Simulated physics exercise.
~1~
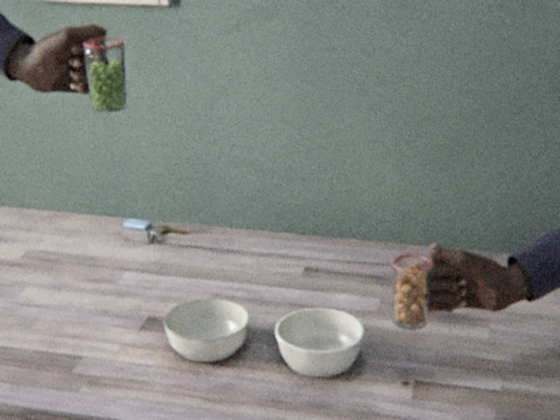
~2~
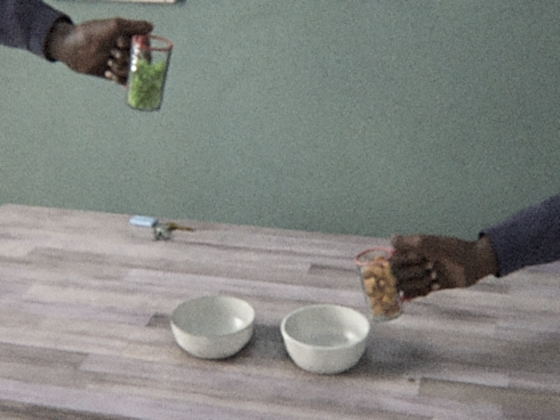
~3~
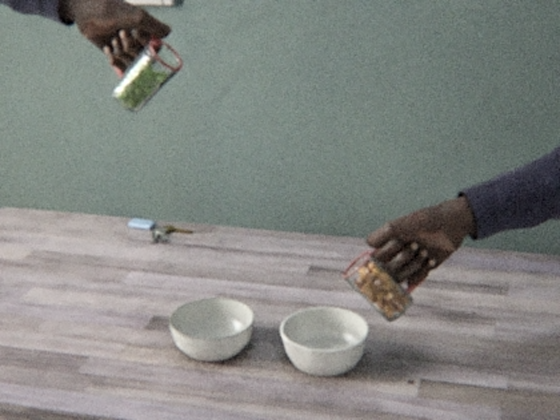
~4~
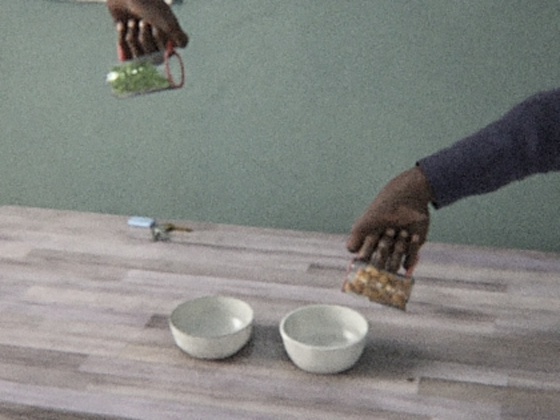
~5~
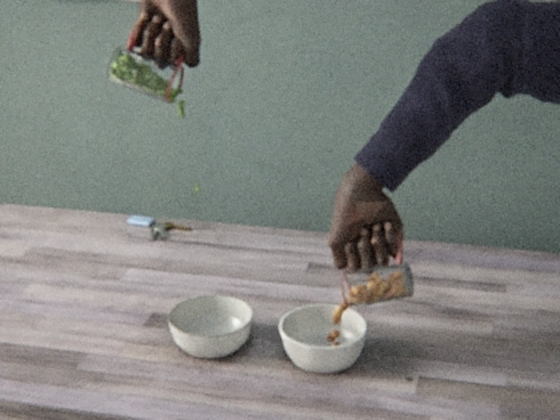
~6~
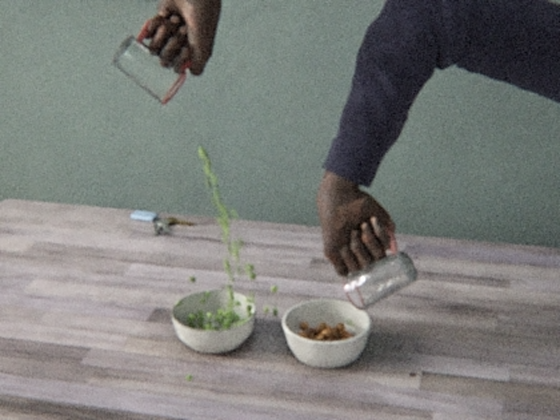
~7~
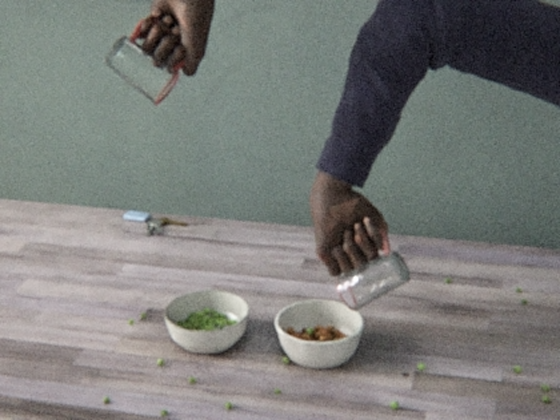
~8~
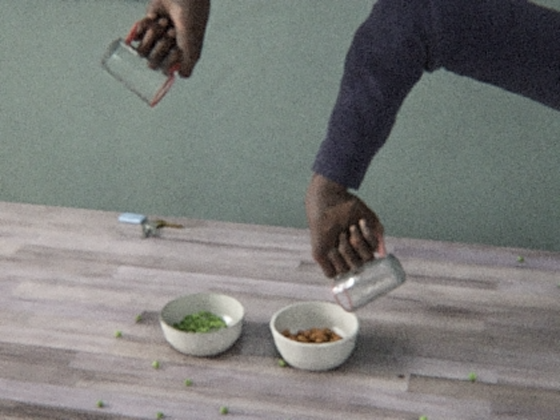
On a wood-patterned counter, two hands tipped clear cups over pale bowls, the left from much higher up; the green bits mostly landed in their bowl but some scattered across the counter, while the orange-brown pieces all ended in the right bowl.
